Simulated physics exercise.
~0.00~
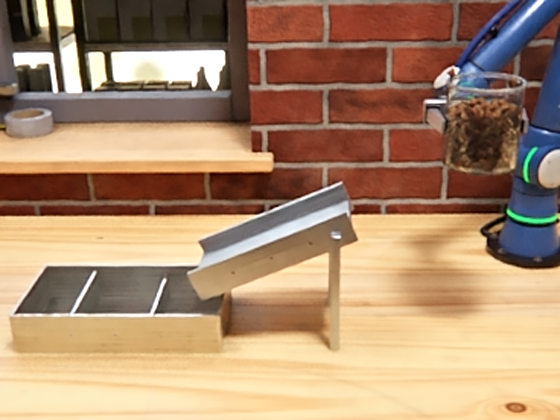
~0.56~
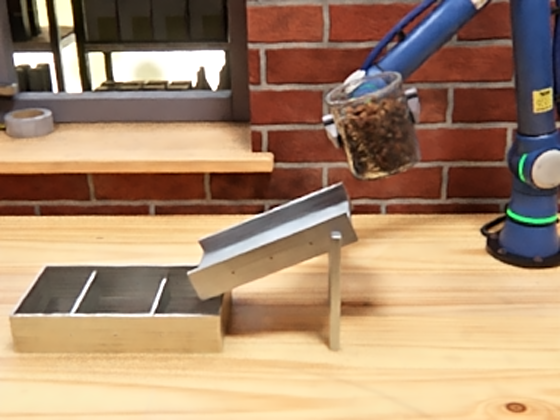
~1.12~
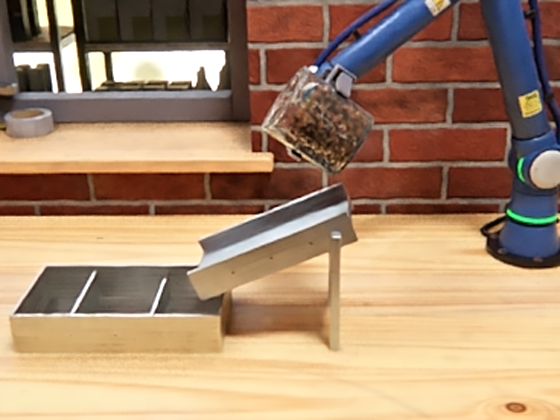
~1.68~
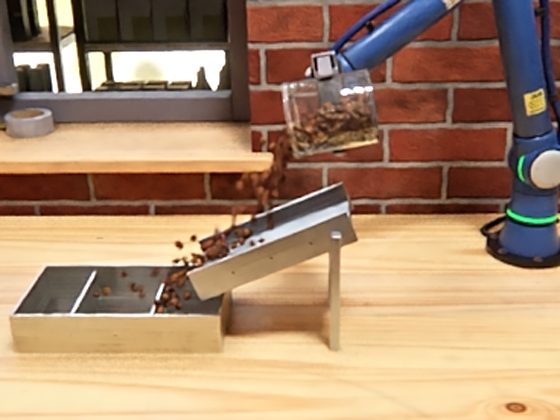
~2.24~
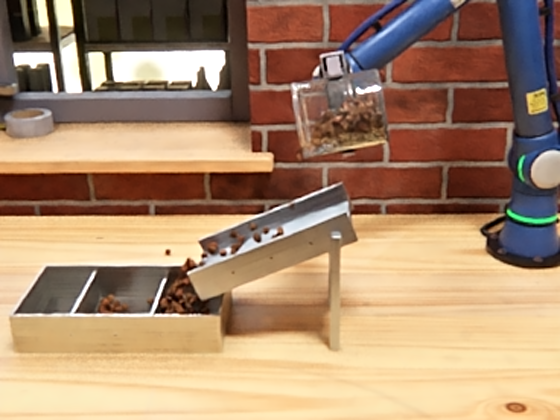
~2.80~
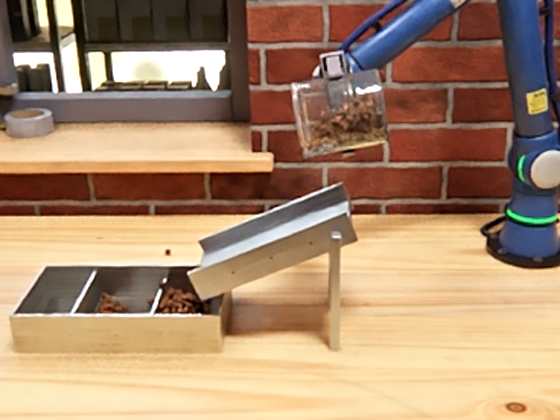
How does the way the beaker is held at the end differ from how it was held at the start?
At the start the robot arm held the beaker upright, but by the end it was tipped over onto its side above the chute.
